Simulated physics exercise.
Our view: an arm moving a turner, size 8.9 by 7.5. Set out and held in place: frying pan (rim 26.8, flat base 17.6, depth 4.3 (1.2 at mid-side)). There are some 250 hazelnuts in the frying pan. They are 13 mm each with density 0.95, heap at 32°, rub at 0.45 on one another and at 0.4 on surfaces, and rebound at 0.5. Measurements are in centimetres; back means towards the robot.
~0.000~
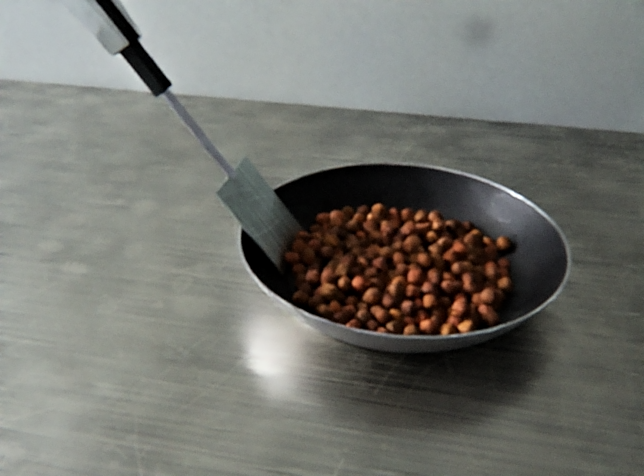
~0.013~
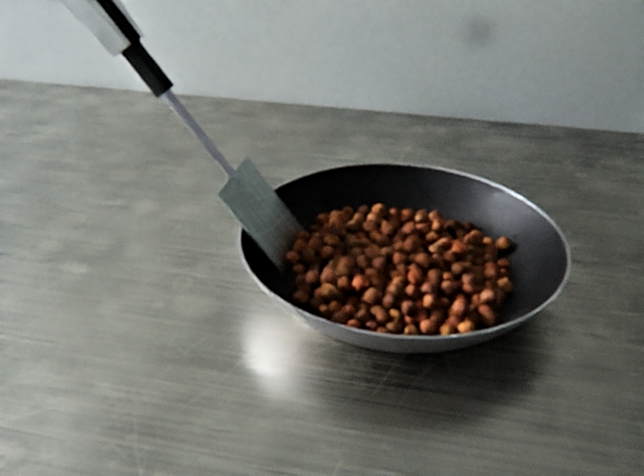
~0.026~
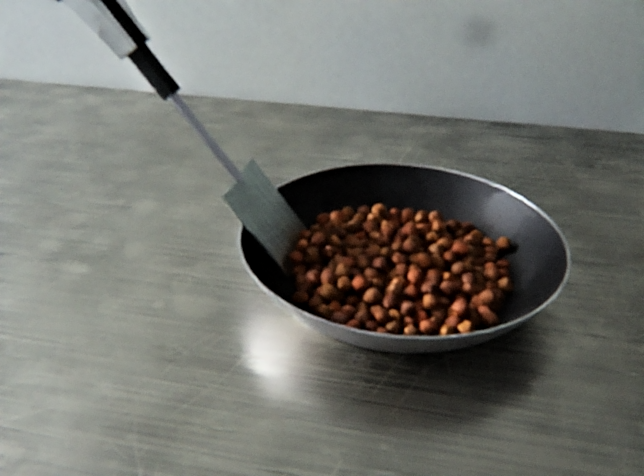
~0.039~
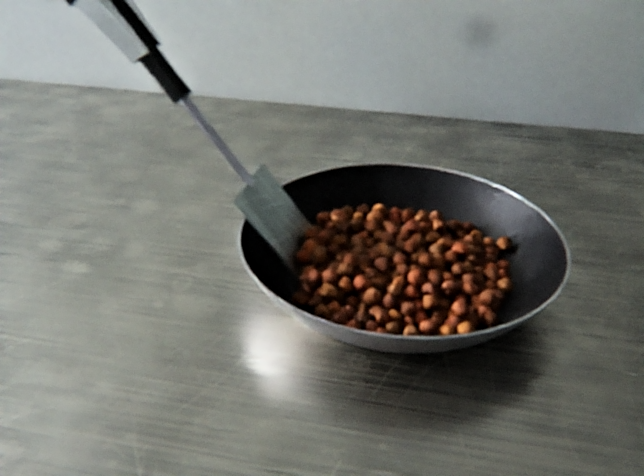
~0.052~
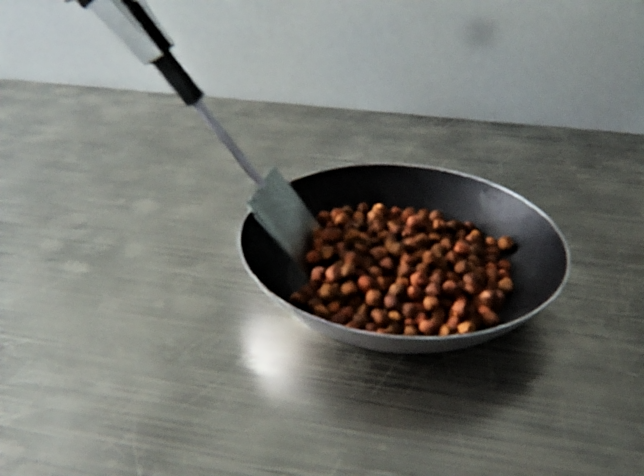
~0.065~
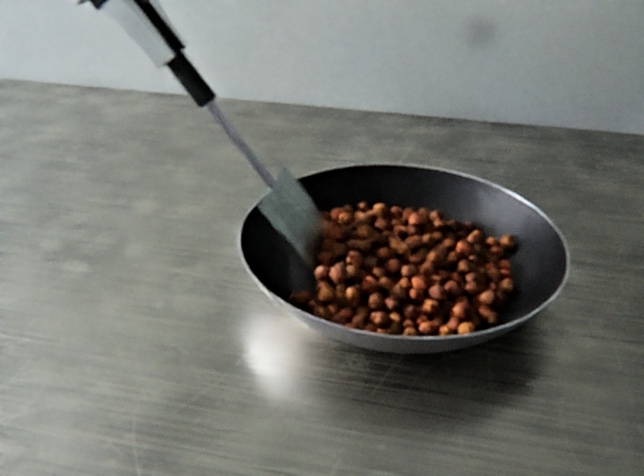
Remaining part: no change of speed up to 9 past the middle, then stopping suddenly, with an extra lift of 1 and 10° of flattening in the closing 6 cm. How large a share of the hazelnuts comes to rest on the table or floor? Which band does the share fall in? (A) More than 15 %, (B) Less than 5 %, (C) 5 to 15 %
C.
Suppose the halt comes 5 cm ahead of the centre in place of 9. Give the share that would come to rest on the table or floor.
Near 0 per cent.
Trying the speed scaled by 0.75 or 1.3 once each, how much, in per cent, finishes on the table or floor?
Try one about 10 %, try two about 15 %.
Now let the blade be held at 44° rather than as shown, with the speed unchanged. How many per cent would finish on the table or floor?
Estimate for that slope: Some 10 per cent.
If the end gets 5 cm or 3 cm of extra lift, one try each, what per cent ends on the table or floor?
Result: Approx. 15 % and 15 %, one try each.
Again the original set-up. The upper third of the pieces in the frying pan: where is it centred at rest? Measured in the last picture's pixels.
Roughly (513, 266).
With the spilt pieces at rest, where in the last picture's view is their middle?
Roughly (632, 302).
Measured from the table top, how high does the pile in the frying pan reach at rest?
Close to 5.5 centimetres high.
By 0.13 s, sloping 53°, highest piece 4 above the table; 249 in the frying pan.
By 0.19 s, sloping 50°, highest piece 5 above the table; 249 in the frying pan.
By 0.43 s, sloping 43°, highest piece 6 above the table; 229 in the frying pan, 19 on the table or floor, 1 on the blade or in flight.
By 1.48 s, sloping 43°, highest piece 5 above the table; 229 in the frying pan, 20 on the table or floor.
Final count, 229 in the frying pan, 20 on the table or floor. That is 8 % on the table or floor.
